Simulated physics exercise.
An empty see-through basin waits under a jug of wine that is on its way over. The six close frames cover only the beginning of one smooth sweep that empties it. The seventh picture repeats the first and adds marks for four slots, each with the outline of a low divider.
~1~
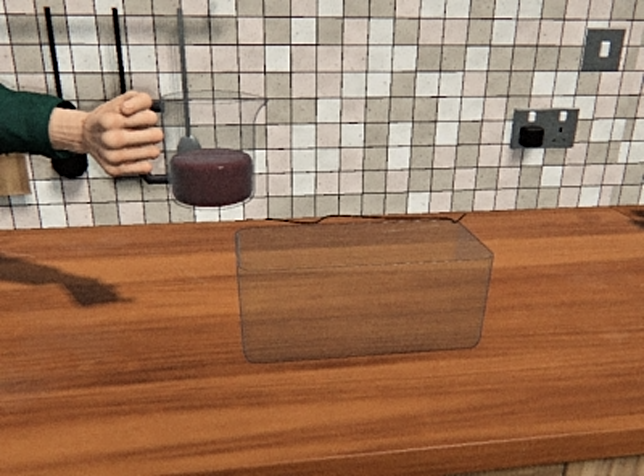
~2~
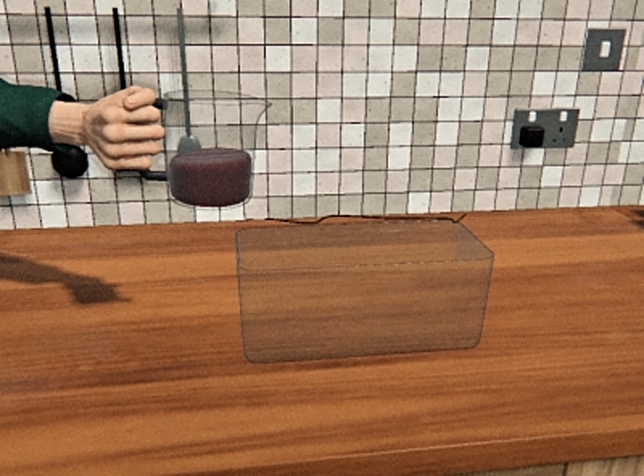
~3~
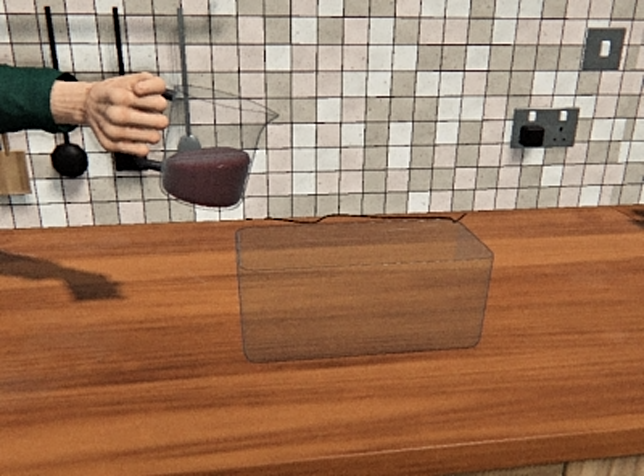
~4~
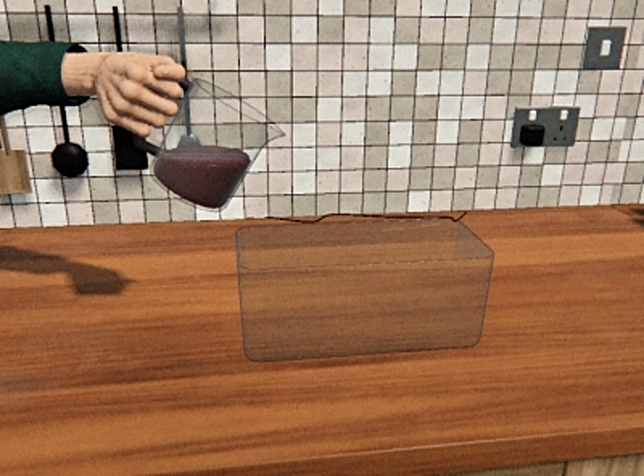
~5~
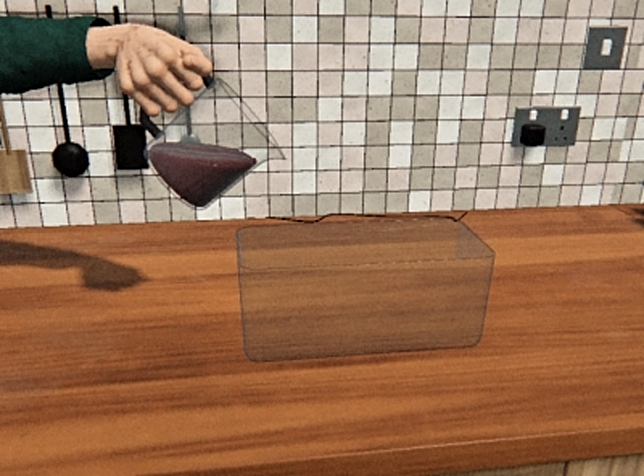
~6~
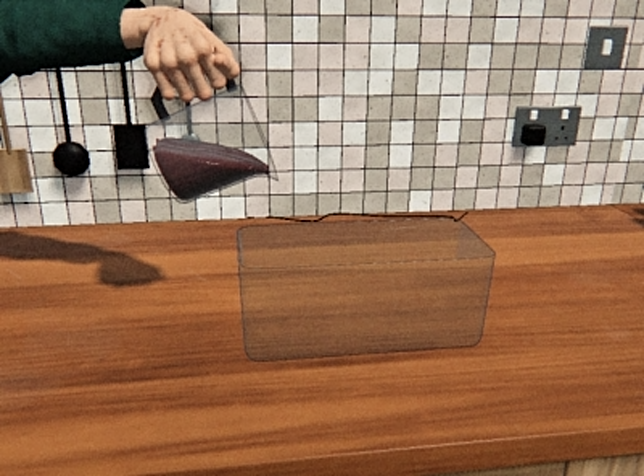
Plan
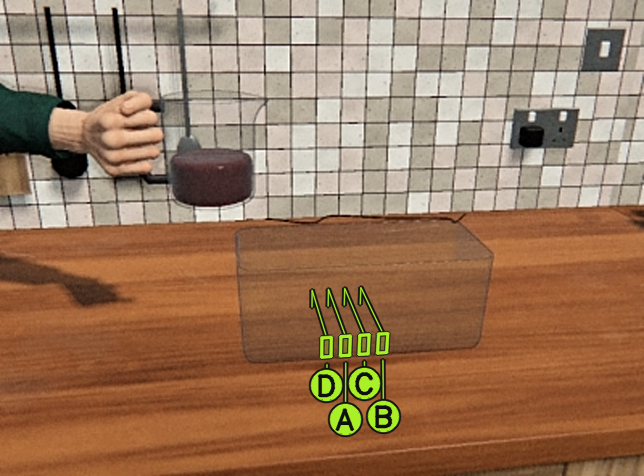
The clip shows a hand in a green sleeve holding a clear jug of dark red liquid above a wooden counter with an empty transparent basin, then steadily tilting the jug to the right until the liquid reaches its lip.
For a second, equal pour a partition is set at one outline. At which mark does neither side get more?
I would pick position D.
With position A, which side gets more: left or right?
The left one.
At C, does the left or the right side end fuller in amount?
The left one.
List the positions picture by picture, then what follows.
The first picture shows upright, lip at (267, 99); basin from (243, 360) to (479, 343); nothing has left yet.
The second picture shows tipped about 4°, lip at (271, 103); nothing has left yet.
The third picture shows tipped about 15°, lip at (278, 115); nothing has left yet.
The fourth picture shows tipped about 31°, lip at (284, 134); nothing has left yet.
The fifth picture shows tipped about 50°, lip at (285, 157); nothing has left yet.
The sixth picture shows tipped about 69°, lip at (278, 179); nothing has left yet.
On the marked copy, A at (345, 362); B at (382, 359); C at (364, 361); D at (327, 364).
If A is chosen, about 82 % ends left of the wall and 14 % right of it; 4 % is lost outside.
If B is chosen, about 83 % ends left of the wall and 15 % right of it.
If C is chosen, about 86 % ends left of the wall and 12 % right of it.
If D is chosen, about 55 % ends left of the wall and 45 % right of it.
